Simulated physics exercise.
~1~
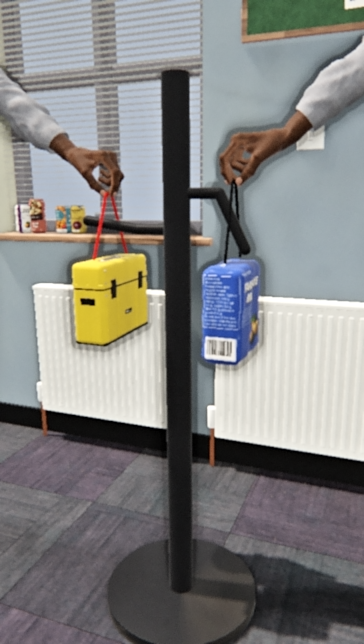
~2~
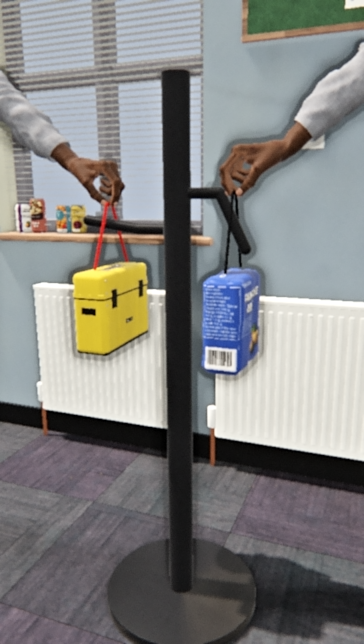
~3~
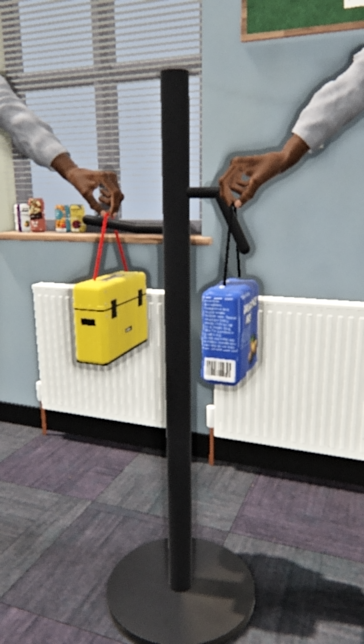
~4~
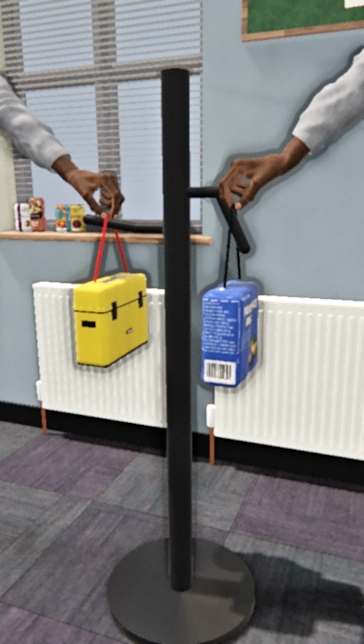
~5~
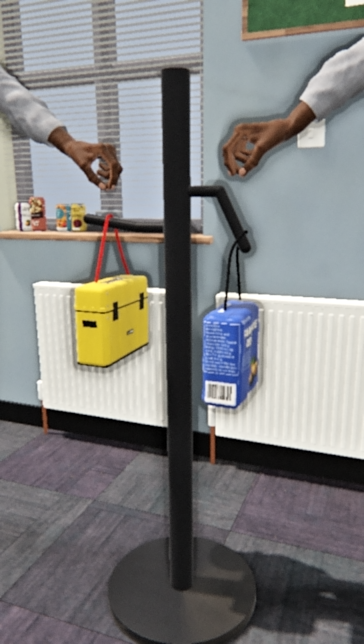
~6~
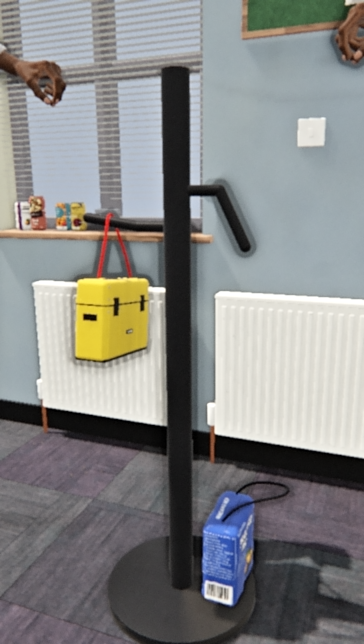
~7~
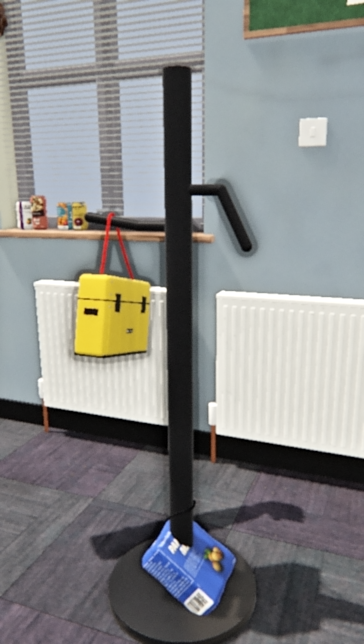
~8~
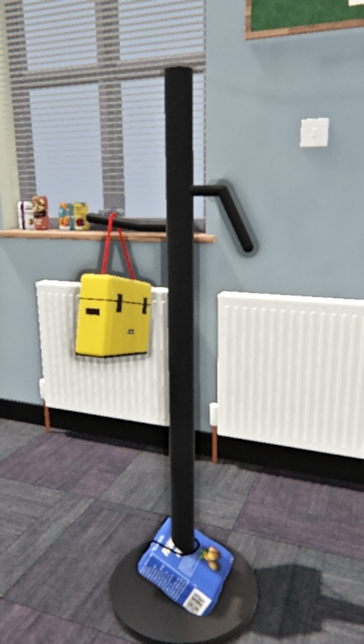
A black coat stand with a round base stands on purple and grey carpet before white radiators and a window with blinds, seen from the front by a slightly swaying camera. One hand holds a yellow case by its red loop at the left peg, while another holds a blue bag by its dark loop at the right peg. Both hands lower their loads, then let go and draw back. The yellow case stays hanging, but the blue bag slips down and drops to the floor. It tips over against the pole and ends lying on the stand's base.
